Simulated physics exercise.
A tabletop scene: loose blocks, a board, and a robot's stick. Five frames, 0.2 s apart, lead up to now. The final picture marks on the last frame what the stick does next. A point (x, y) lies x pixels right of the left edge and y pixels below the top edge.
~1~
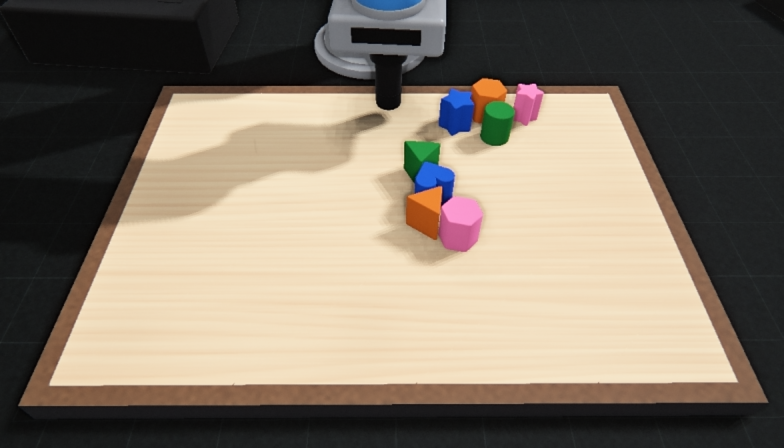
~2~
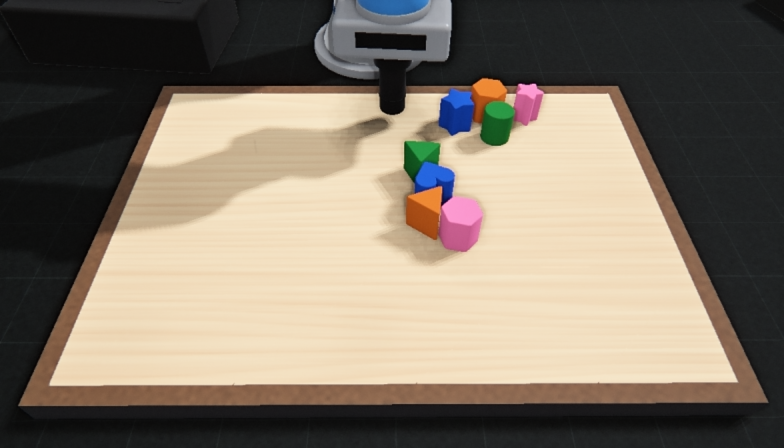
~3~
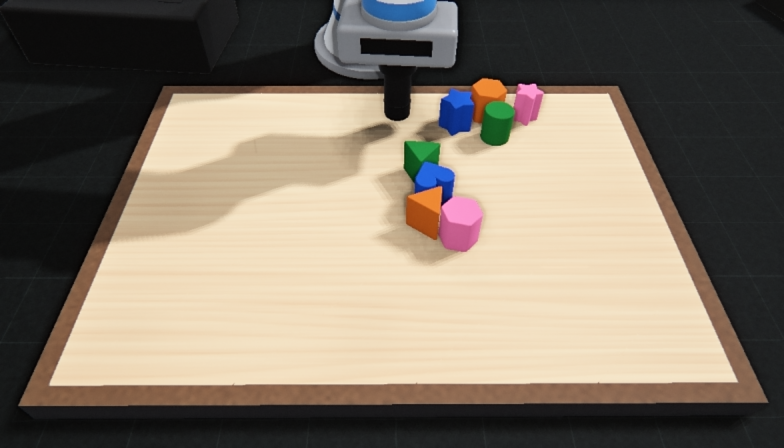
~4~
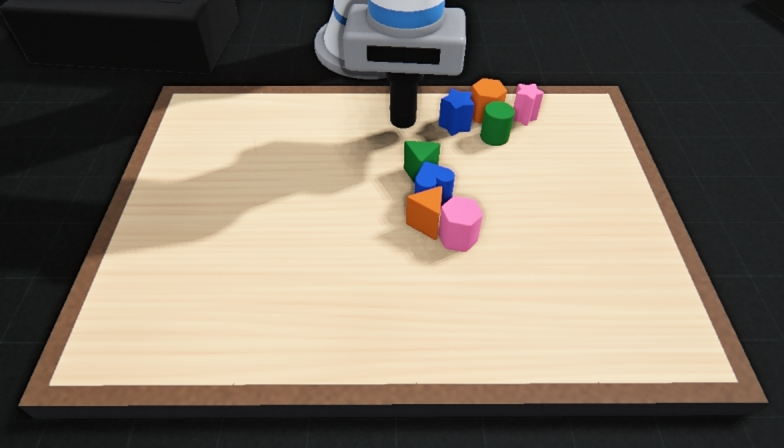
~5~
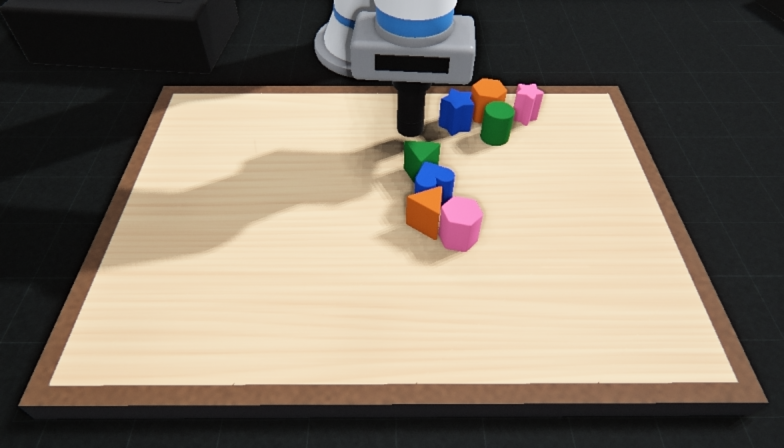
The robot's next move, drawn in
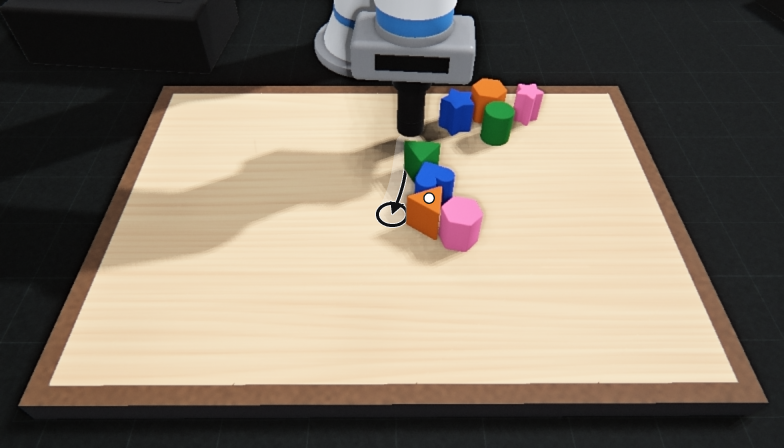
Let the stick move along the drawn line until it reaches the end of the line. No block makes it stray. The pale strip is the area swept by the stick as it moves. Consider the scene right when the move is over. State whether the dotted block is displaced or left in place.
By then it is still where it was.
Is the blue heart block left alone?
I'd say no.
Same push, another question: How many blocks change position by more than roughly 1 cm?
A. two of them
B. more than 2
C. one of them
The correct letter is A.
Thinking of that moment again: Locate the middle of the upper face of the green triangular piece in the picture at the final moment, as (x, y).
Near (429, 164).
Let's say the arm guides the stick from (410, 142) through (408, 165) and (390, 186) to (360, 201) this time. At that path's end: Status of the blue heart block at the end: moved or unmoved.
By the last moment of the path, the blue heart block has shifted.
The line goes from (410, 142) over (405, 176) to (392, 214); the dot is on the orange triangular piece.
What follows on the original path. One third of the way, stick at (407, 153); green triangular piece at (421, 152), turned 25° anticlockwise; blue heart block at (438, 177).
Two thirds of the way, stick at (402, 177); green triangular piece at (429, 164), turned 85° anticlockwise; blue heart block at (448, 180), turned 45° clockwise.
At the end, stick at (392, 203); green triangular piece at (429, 164), turned 85° anticlockwise; orange triangular piece unmoved; blue heart block at (448, 180), turned 45° clockwise.
